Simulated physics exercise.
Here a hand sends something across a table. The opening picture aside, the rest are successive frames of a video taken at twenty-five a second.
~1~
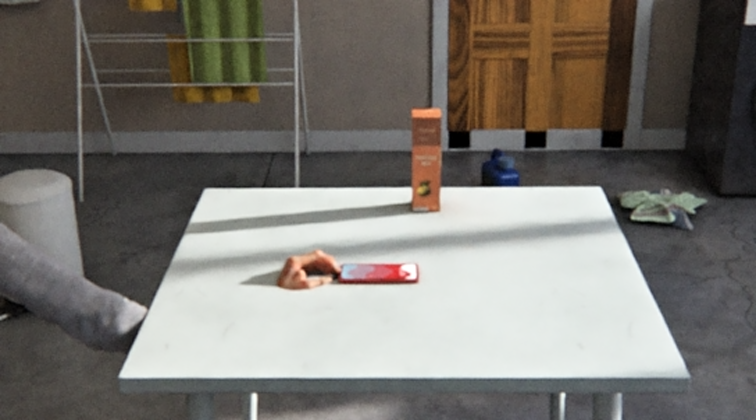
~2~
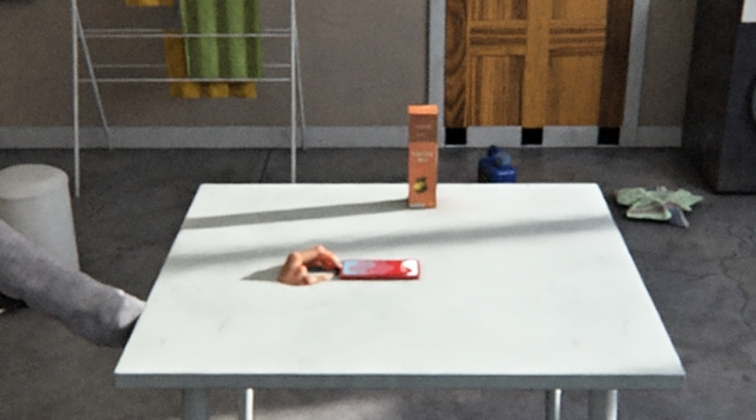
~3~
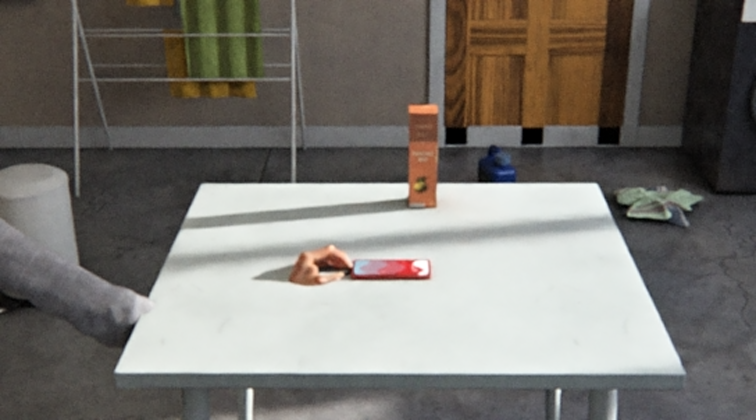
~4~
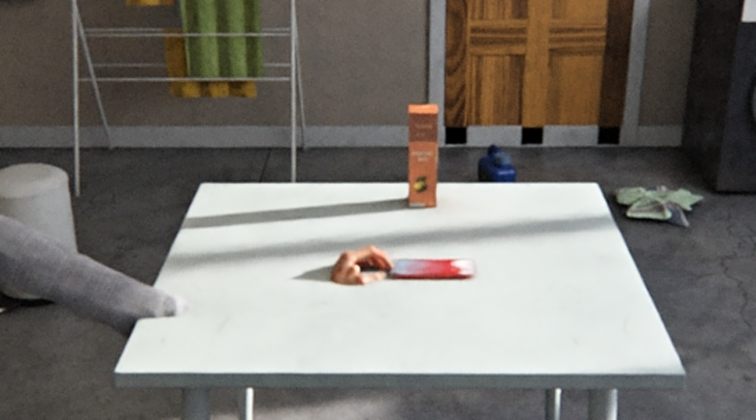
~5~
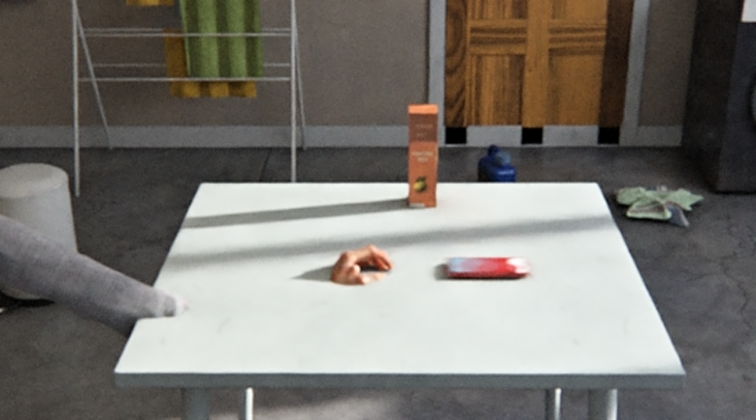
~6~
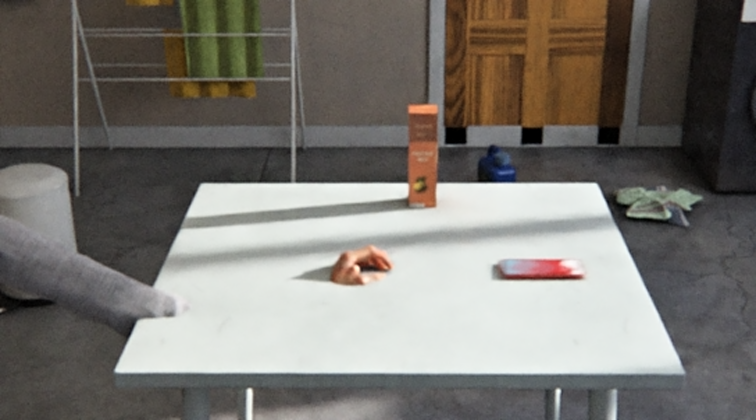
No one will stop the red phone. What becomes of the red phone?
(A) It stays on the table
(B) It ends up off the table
Option B: It ends up off the table.
Then, 0.20 s after the last picture, red phone now off the table.
Then, 0.40 s after the last picture, things are still on the move.
By the end, off the table, red phone.
